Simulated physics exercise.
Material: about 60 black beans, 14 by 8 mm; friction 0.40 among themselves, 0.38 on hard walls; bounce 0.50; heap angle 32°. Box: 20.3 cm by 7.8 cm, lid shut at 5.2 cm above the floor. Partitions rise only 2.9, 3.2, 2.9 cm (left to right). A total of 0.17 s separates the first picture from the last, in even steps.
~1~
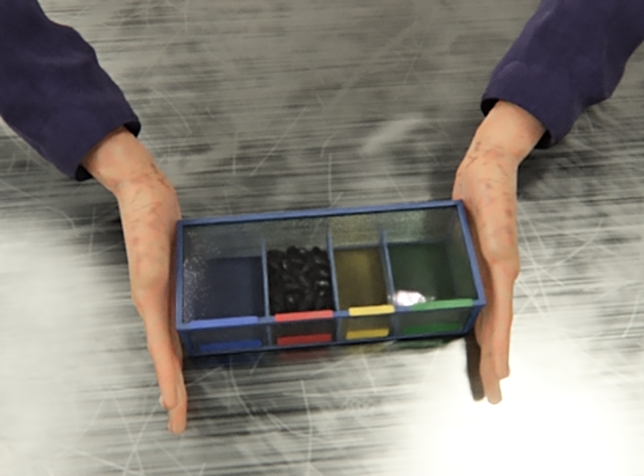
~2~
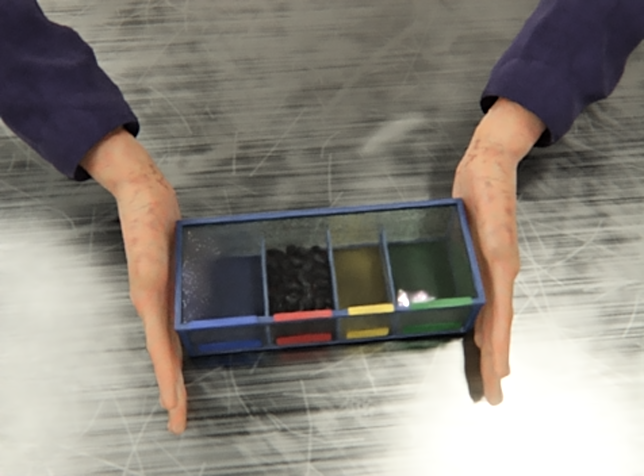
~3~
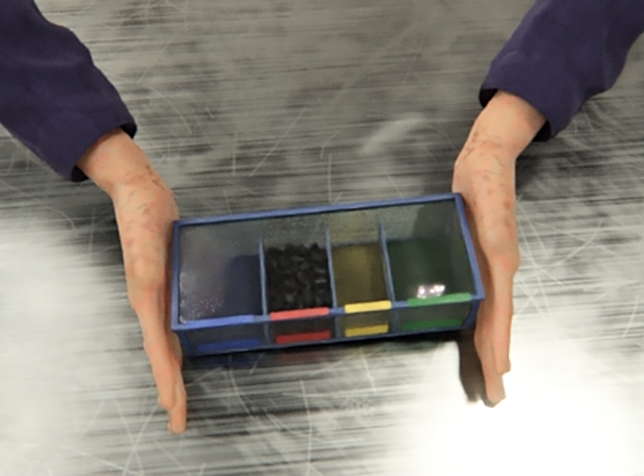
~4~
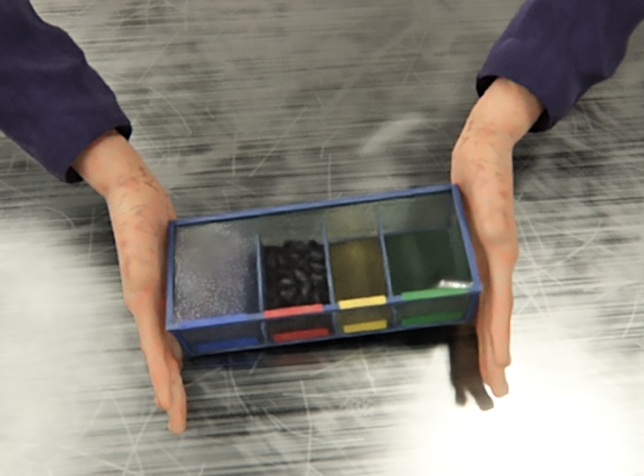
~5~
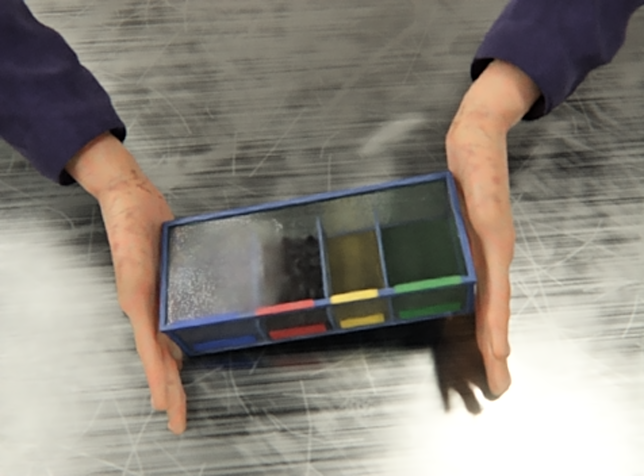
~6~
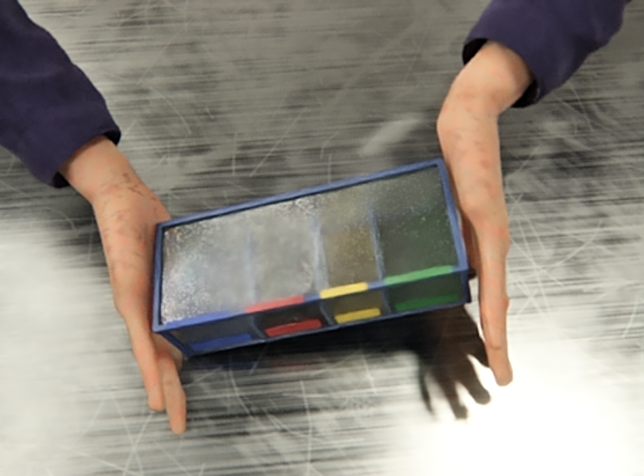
Two hands tilt a clear-lidded, four-section box holding black beans, raising its right end.
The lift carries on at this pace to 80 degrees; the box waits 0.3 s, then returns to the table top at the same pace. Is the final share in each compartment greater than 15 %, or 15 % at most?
My prediction: Red compartment: Holds a share past the limit; blue compartment: Holds a share past the limit; green compartment: Holds a share within the limit; yellow compartment: Holds a share within the limit.
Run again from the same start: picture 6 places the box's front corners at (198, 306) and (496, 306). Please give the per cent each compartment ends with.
Per cent by compartment: Red 75, blue 0, green 25, yellow 0.
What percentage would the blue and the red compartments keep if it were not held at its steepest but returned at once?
Blue keeps 30% and red keeps 70%.
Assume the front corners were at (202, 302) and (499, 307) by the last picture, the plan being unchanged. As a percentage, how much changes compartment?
Estimate: Near 30 %.
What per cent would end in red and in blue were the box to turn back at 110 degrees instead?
Red 0 %, blue 100 %.
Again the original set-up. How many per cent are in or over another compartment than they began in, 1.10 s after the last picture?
It comes to some 20 per cent.
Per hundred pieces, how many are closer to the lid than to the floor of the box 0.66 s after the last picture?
Roughly 20 per cent.
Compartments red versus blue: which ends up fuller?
Red.
Then, 0.66 s after the last picture, tilt 80 degrees; red 85 %, blue 15 %.
Then, 1.10 s after the last picture, tilt 45 degrees; red 80 %, blue 20 %.
Then, 1.62 s after the last picture, tilt 0 degrees; red 80 %, blue 20 %.
In the end, red 80 %, blue 20 %, green 0 %, yellow 0 %.
